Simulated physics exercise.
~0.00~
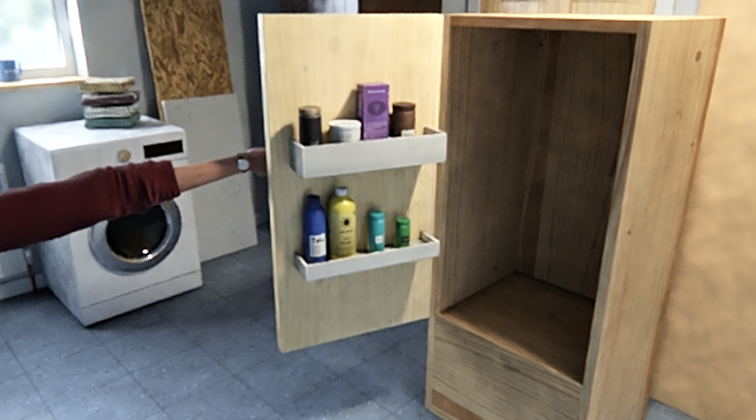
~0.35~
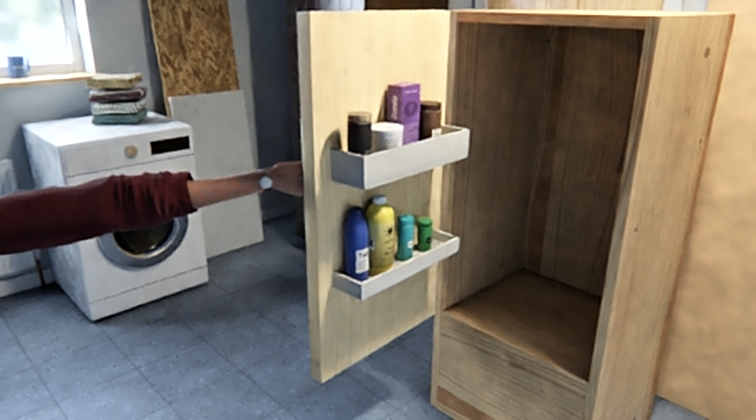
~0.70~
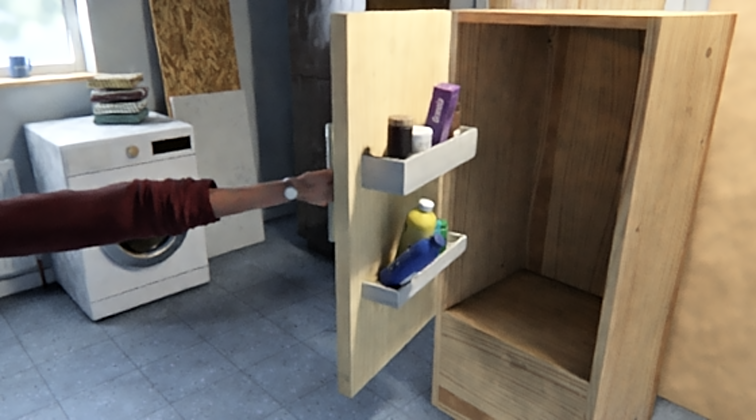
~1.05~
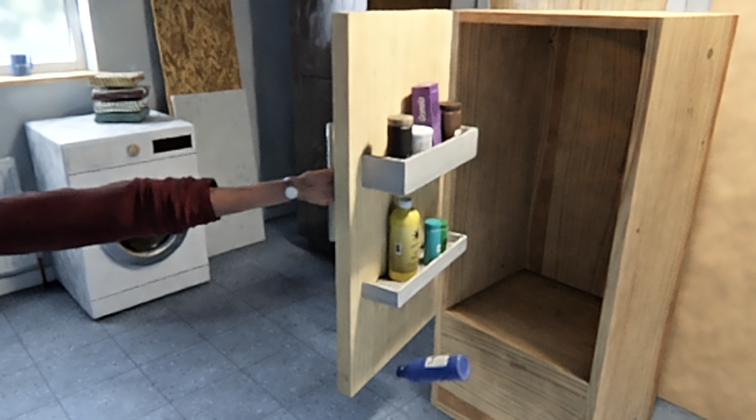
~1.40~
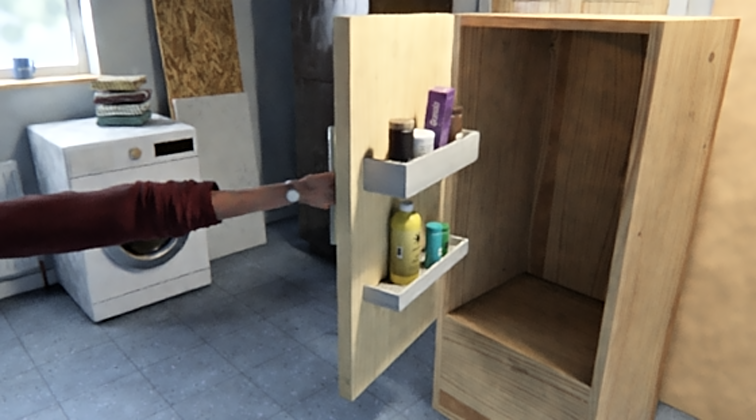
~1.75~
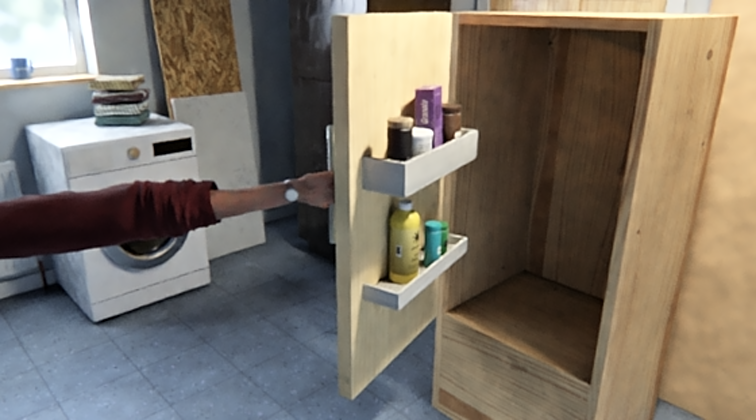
A wooden cupboard door holding two racks of bottles, jars and a purple carton swings partway toward closing, guided by a hand in a red sleeve, then stops; the containers tilt, and the blue bottle drops from the lower rack out of sight while the yellow bottle and others stay upright.
